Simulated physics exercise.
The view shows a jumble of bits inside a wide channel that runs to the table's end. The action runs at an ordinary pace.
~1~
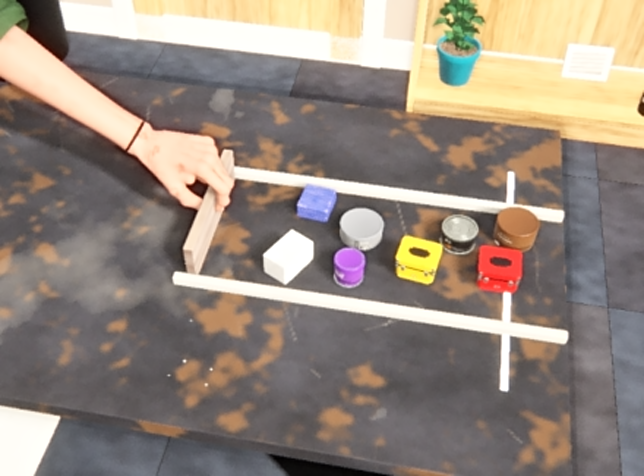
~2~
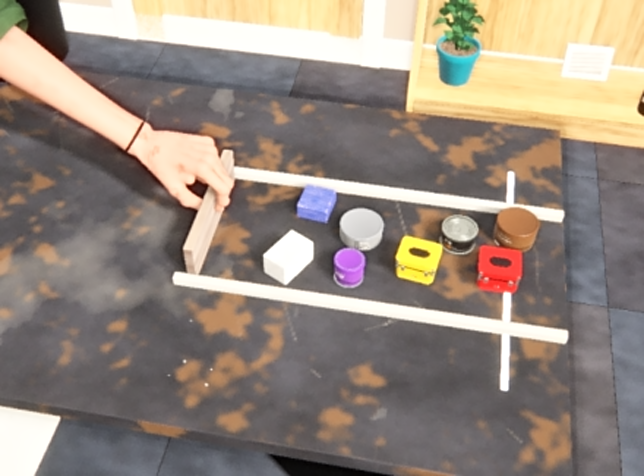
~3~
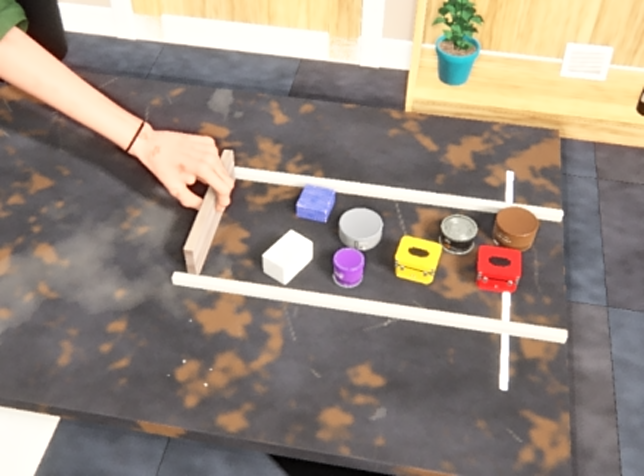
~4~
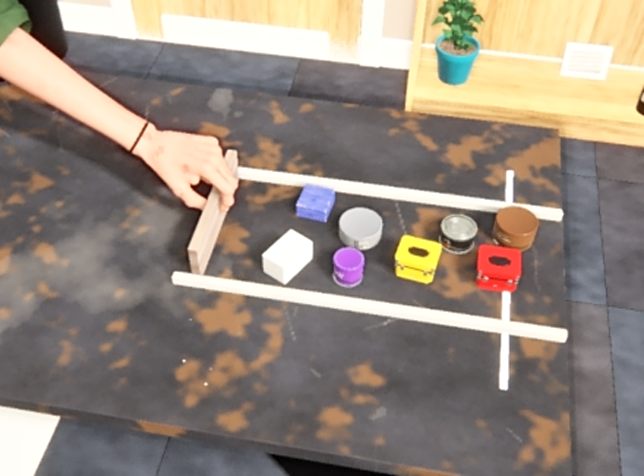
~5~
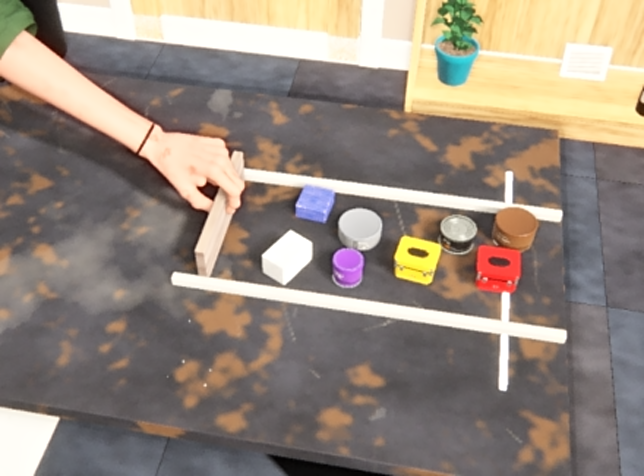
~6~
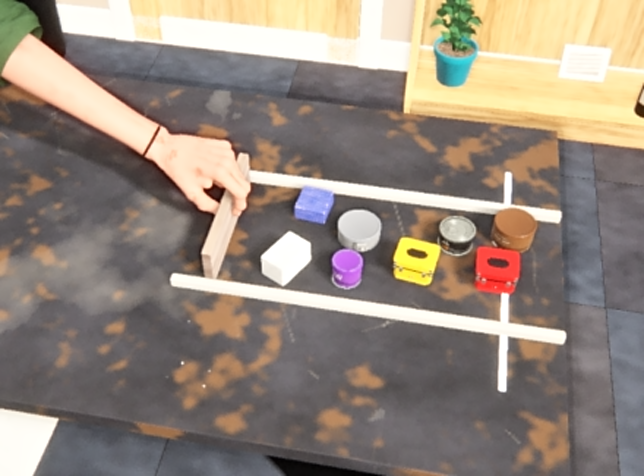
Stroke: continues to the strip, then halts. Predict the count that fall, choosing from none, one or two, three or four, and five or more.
The count that falls off is a single one or a pair.
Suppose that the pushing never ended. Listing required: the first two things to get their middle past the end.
Order, earliest first: The red case; the brown tub.
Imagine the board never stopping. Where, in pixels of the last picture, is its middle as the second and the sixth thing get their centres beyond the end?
About (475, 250), then about (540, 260).
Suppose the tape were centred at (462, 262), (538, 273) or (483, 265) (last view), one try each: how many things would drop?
0, 5, 2.
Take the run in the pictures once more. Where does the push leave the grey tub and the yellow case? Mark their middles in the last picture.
Grey tub at (529, 258), yellow case at (561, 282).
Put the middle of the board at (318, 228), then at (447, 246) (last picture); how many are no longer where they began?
It comes to 4 for the first spot, 8 for the other.
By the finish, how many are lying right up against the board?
3.
Early on, none off yet; brown tub at rest near (513, 230); red case at rest near (496, 271); black tin at rest near (456, 236).
A while later, none off yet; brown tub travelled about its own width near (553, 228); red case travelled well along near (561, 285); black tin travelled well along near (518, 237).
Finally, the number that fall off is one or two; lost, red case and brown tub.
